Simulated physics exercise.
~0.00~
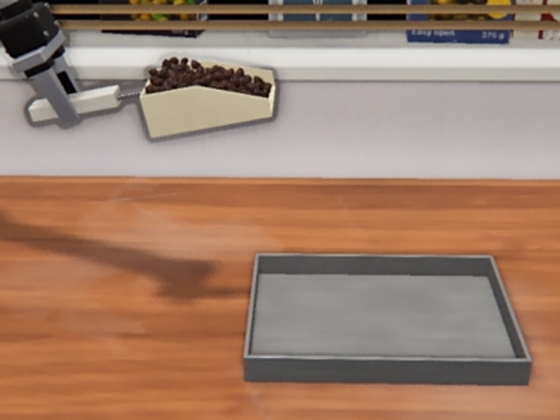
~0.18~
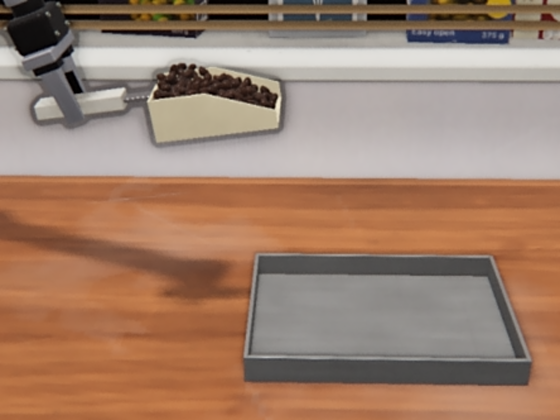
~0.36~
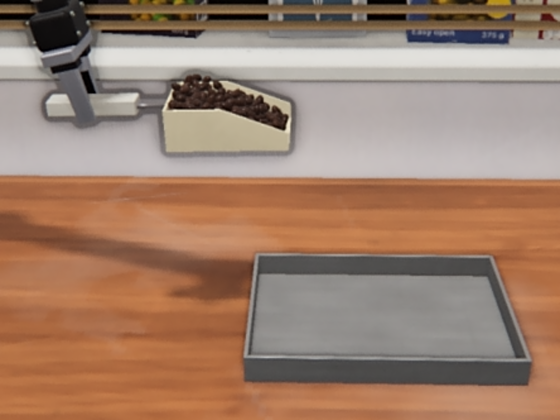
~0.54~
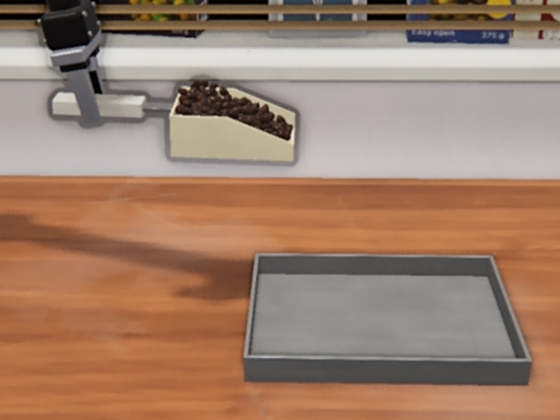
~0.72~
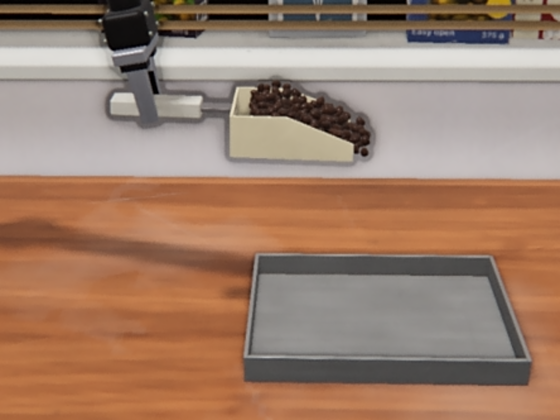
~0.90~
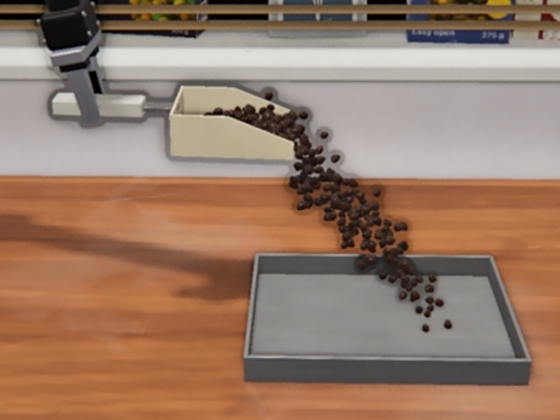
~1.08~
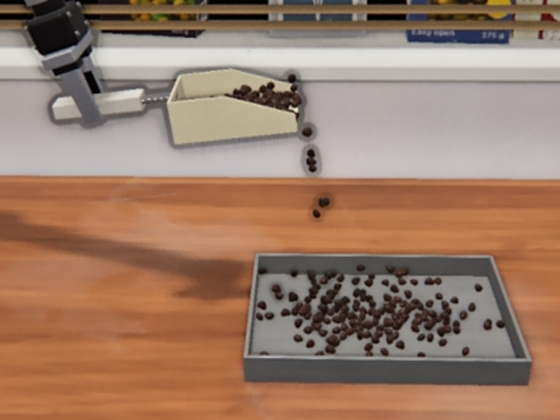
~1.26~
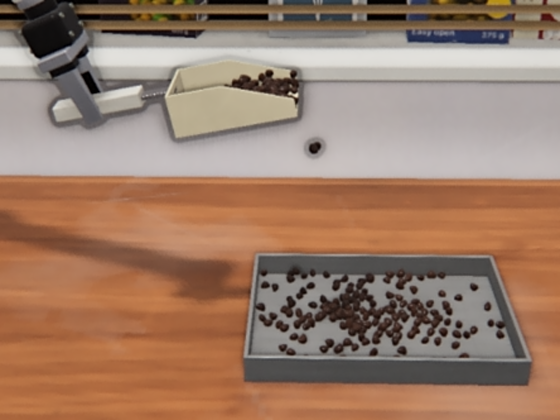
On a wooden tabletop before a pale ledge and shelved packages, a robotic gripper holds a cream scoop heaped with dark brown beans, to the upper left of an empty gray tray. The scoop drifts right and slightly down, its open end tipping gently downward. It then moves farther right, and the beans slide toward the lip. As the scoop pulls back left, a thick stream pours down into the tray. The scoop tilts back up, and the flow thins to a few stragglers. Finally, beans lie scattered across the tray, one is still falling, and a small pile remains near the scoop's lip.
